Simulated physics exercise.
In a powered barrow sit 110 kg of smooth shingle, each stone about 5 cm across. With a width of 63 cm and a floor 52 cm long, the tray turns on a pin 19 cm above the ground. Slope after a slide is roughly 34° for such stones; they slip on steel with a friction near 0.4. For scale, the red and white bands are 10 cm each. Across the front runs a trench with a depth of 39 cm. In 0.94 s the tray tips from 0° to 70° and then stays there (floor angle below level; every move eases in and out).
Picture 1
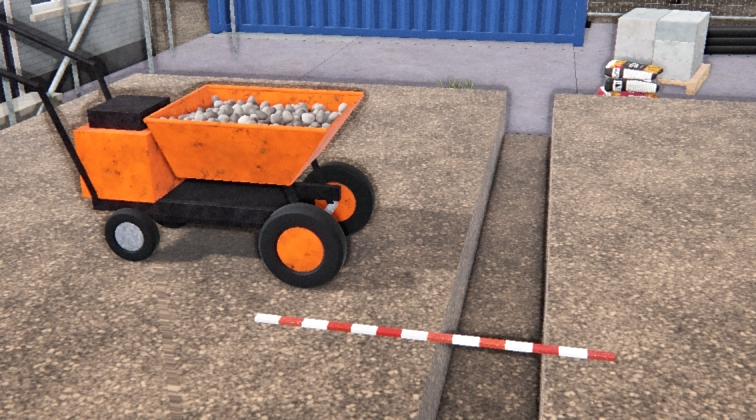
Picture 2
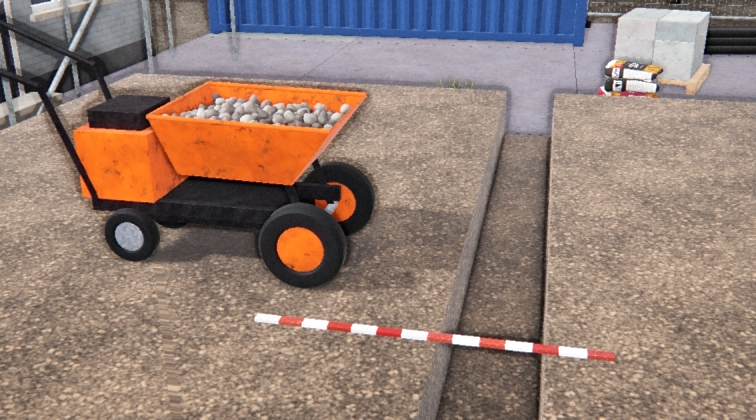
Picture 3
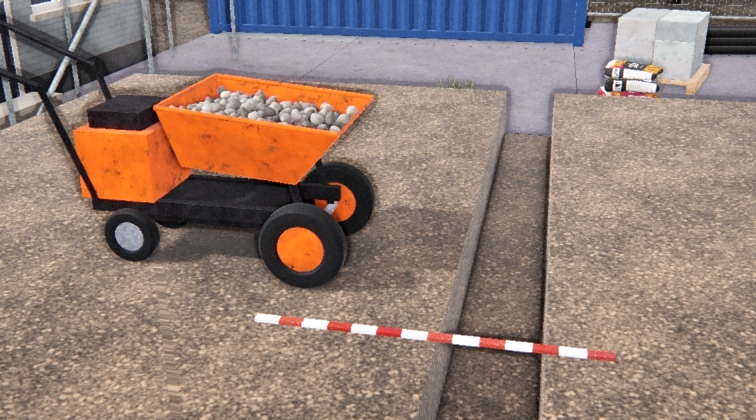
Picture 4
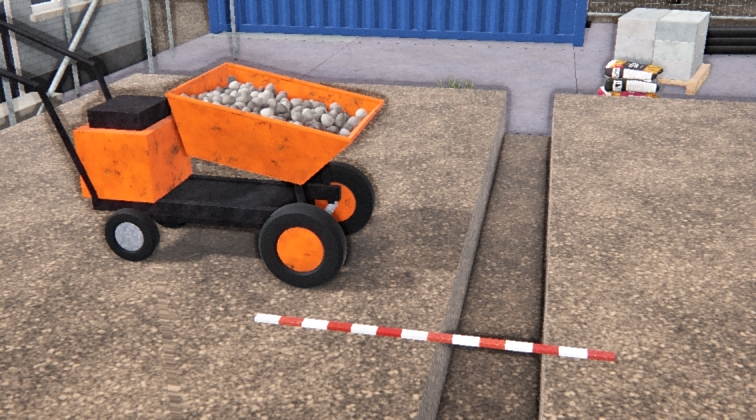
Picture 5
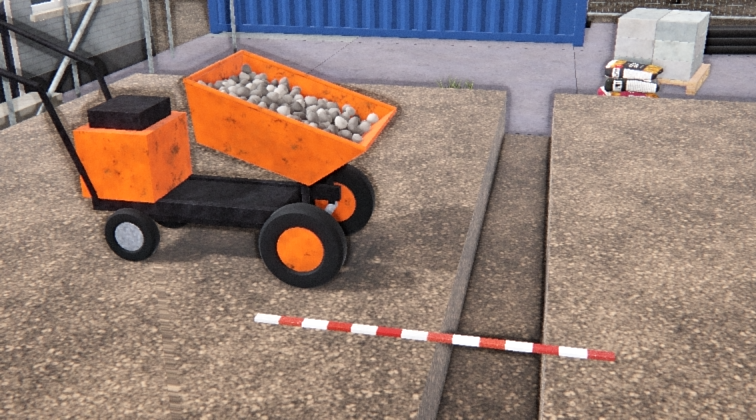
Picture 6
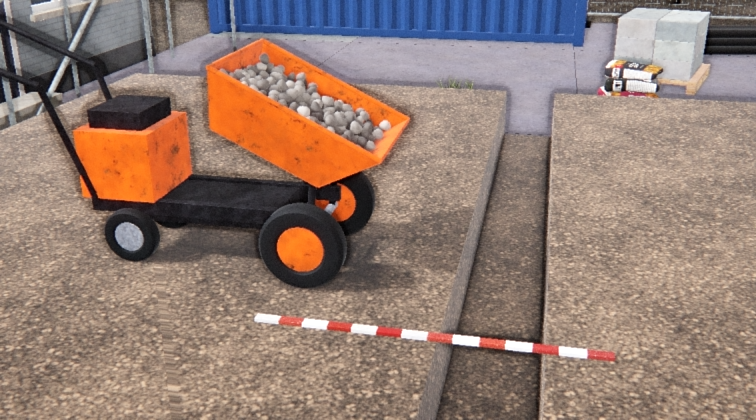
The orange tray of a small powered barrow, heaped with smooth grey stones, starts almost level and tilts steadily, its rear rising well clear of the black chassis and its front edge dipping to the right. The barrow stands at left on brown, gritty ground, seen from slightly above, beside a trench with a red-and-white striped pole across it. A blue container and pale blocks sit behind, while wheels and camera stay still.
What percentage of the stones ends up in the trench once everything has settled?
About 99 per cent.
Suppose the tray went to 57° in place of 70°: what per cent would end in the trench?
Expect roughly 70 per cent.
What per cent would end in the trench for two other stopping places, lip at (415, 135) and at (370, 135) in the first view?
About 30 and 75 per cent.
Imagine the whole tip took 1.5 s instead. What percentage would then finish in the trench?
It'd be some 100 per cent.
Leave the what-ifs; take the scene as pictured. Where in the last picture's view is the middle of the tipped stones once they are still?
Roughly (502, 339), I'd say.
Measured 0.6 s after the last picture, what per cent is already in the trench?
Something like 45 in a hundred.
Then, 0.3 s after the last picture the floor is at 59°, 100 % in the tray; the foremost stones are at (425, 197).
Then, 0.6 s after the last picture the floor is at 70°, 54 % in the tray, 3 % short of the trench, 43 % in the trench; the foremost stones are at (539, 321).
Then, 1.0 s after the last picture the floor is at 70°, 19 % in the tray, 2 % short of the trench, 78 % in the trench, 1 % past the trench; the foremost stones are at (634, 304).
Then, 2.9 s after the last picture the floor is at 70°, 0 % in the tray, 99 % in the trench, 1 % past the trench; the foremost stones are at (728, 319).
